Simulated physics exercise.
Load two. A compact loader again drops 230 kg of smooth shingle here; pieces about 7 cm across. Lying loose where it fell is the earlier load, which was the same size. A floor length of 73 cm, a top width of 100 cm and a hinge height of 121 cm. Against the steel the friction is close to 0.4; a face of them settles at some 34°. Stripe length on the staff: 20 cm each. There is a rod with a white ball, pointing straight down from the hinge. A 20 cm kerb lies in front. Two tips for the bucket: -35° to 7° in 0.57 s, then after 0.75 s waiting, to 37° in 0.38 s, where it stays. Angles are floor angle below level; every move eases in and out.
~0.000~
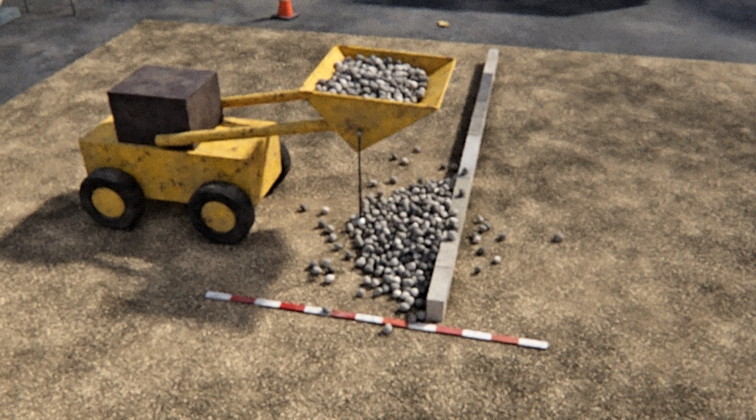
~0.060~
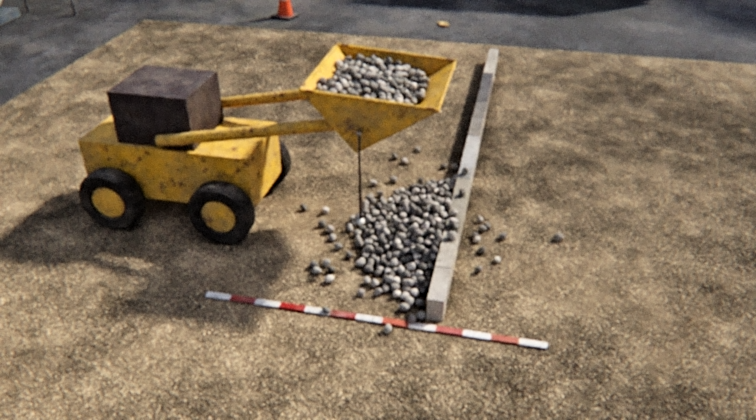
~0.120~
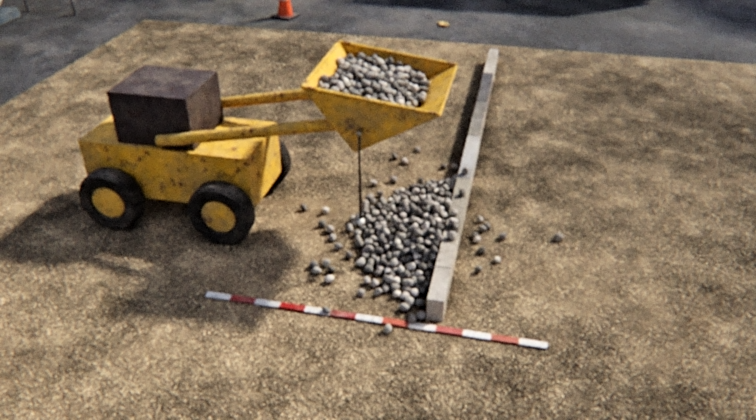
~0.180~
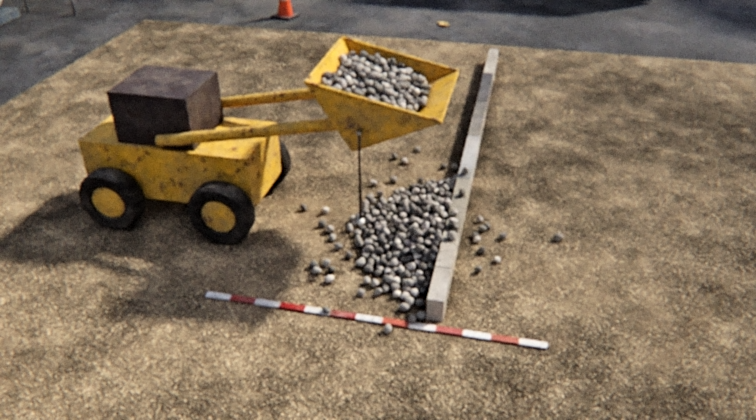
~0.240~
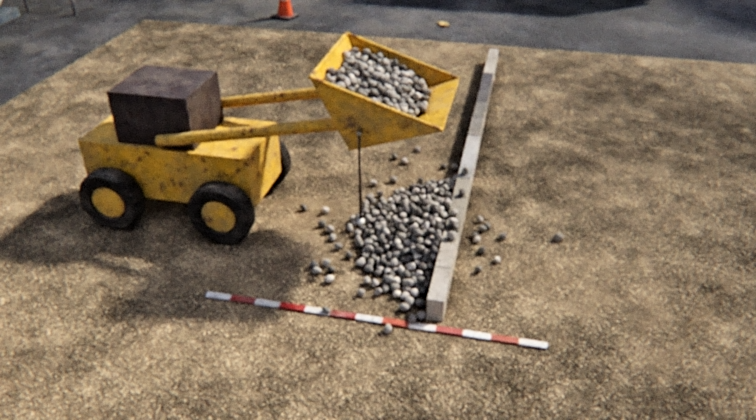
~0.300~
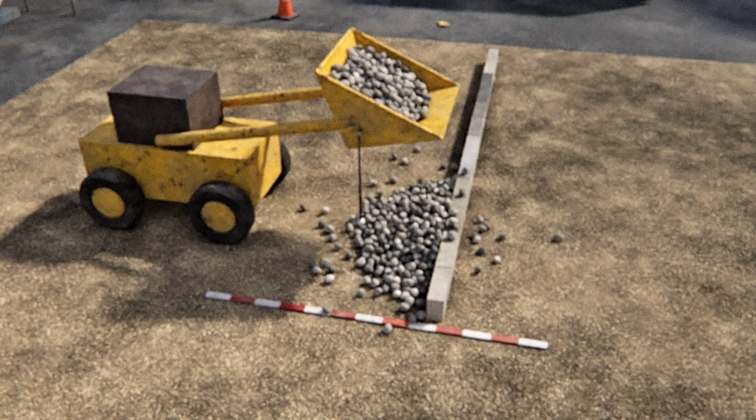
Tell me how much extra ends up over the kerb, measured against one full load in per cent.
The extra comes to about 78 percent of a load.
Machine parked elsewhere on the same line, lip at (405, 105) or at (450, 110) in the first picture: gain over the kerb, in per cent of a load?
30 % and 90 %.
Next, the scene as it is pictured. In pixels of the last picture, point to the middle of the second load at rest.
Their centre rests close to (491, 235).
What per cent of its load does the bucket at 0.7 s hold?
It keeps some 100 percent of its load.
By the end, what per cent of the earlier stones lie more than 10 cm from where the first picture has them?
Close to 5 per cent.
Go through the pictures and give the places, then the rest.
Lip at (438, 109), floor tilted -35°, highest stones at (371, 70). The earlier load is highest near (439, 215), 24 cm above ground level, 98 % on this side of the kerb, 2 % over the kerb, in the first frame.
Lip at (439, 110), floor tilted -34°, highest stones at (368, 70); the stones move at 0.1 m/s on average, in the second frame.
Lip at (440, 115), floor tilted -30°, highest stones at (360, 69); the stones move at 0.2 m/s on average, in the third frame.
The bucket is at -25°, its lip at (441, 122); the top of the load is at (354, 67); the stones move at 0.3 m/s on average, in the fourth frame.
Lip at (442, 130), floor tilted -19°, highest stones at (353, 59); the stones move at 0.4 m/s on average, in the fifth frame.
Lip at (442, 139), floor tilted -12°, highest stones at (354, 57); the stones move at 0.4 m/s on average, in the sixth frame.
After 0.4 s the floor is at 1°; in per cent of one load, 100 in the bucket, 98 on this side of the kerb, 2 over the kerb; the foremost stones are at (496, 243).
After 0.7 s the floor is at 7°; in per cent of one load, 100 in the bucket, 98 on this side of the kerb, 2 over the kerb; the foremost stones are at (496, 243).
After 2.2 s the floor is at 37°; in per cent of one load, 8 in the bucket, 141 on this side of the kerb, 51 over the kerb; the foremost stones are at (582, 226).
After 4.6 s the floor is at 37°; in per cent of one load, 0 in the bucket, 120 on this side of the kerb, 80 over the kerb; the foremost stones are at (610, 241). Net gain over the kerb, 78.
